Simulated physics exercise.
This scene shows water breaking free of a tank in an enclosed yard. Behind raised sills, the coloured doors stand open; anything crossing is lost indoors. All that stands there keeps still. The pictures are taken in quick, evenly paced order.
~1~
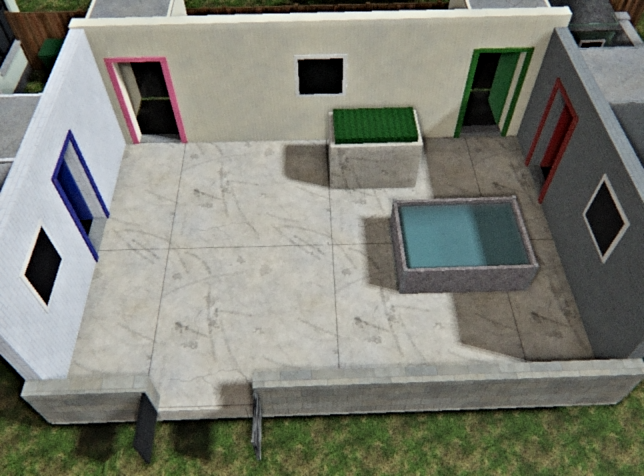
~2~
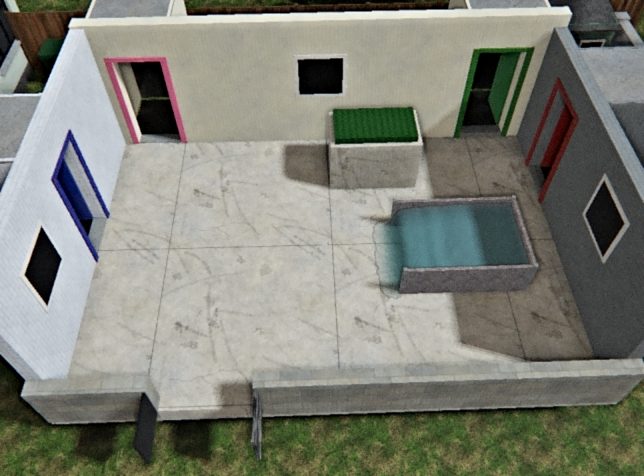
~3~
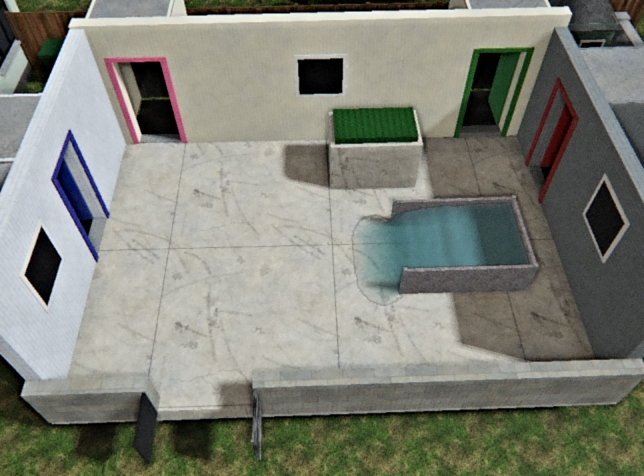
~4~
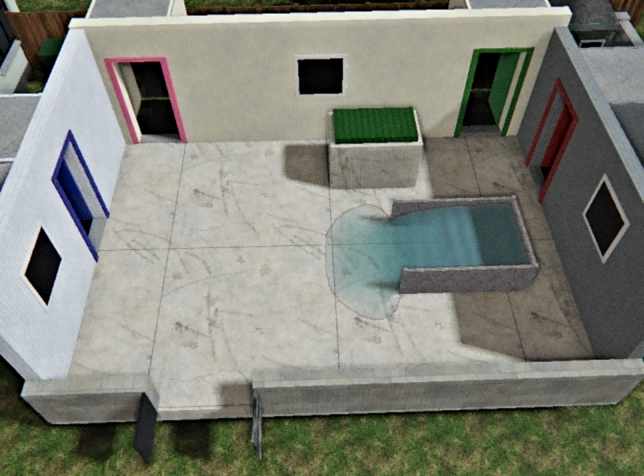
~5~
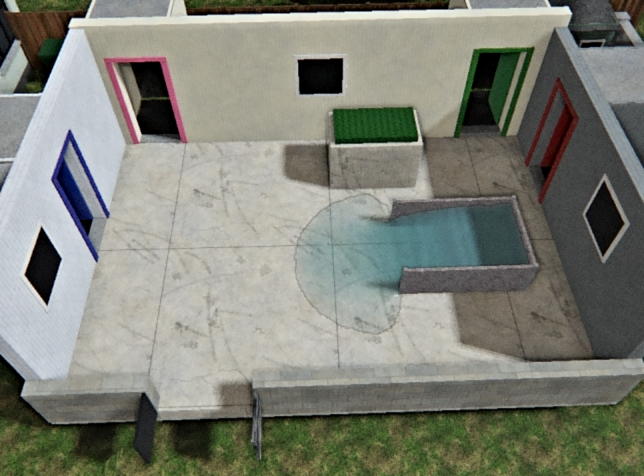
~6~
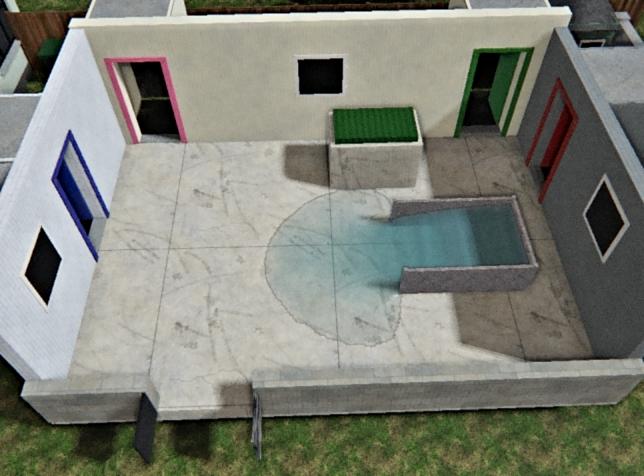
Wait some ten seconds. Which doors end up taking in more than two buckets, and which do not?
The pink door takes in more, the green door stays at two or below, the red door stays at two or below, the blue door takes in more.
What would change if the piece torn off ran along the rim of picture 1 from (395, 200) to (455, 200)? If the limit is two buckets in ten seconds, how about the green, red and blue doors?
As I see it, the green door breaks the limit, the red door breaks the limit and the blue door stays within bounds.
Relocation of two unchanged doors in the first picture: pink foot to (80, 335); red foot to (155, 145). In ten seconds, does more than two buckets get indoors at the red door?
The red one goes past it.
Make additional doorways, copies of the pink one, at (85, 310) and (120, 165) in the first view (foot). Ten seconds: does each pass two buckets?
Tops it; tops it.
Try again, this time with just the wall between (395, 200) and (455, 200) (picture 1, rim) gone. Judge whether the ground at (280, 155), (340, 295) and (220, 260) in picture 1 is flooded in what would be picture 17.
Point by point: Untouched, untouched and swamped.
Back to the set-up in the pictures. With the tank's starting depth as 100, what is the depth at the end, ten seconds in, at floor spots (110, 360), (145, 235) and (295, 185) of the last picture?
I'd say close to 8, 4 and 8 percent.
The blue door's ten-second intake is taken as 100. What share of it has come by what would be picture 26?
It works out at roughly 55 percent of the ten-second total.
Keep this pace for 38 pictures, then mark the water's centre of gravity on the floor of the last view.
Roughly (239, 259) in the last picture.
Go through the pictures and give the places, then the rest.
In the first frame, the tank at (461, 235) is whole and still.
In the second frame, water pours out at (399, 250) and has run to (388, 222).
In the third frame, the front is at (369, 221), out from the gap at (399, 252).
In the fourth frame, water pours out at (399, 252) and has run to (342, 297).
In the fifth frame, the front is at (300, 272), out from the gap at (399, 253).
In the sixth frame, the front is at (270, 270), out from the gap at (398, 253).
A moment on, water covers 30 % of the floor; the pink door not reached, the green door not reached, the red door not reached, the blue door not reached.
Next, water covers 55 % of the floor; the pink door not reached, the green door not reached, the red door not reached, the blue door wet at the sill, nothing in.
Then, water covers 65 % of the floor; the pink door under two buckets in, the green door not reached, the red door not reached, the blue door over two buckets in.
Later, water covers 65 % of the floor; the pink door over two buckets in, the green door not reached, the red door not reached, the blue door over two buckets in.
In the end, water covers 80 % of the floor; the pink door over two buckets in, the green door not reached, the red door not reached, the blue door over two buckets in.
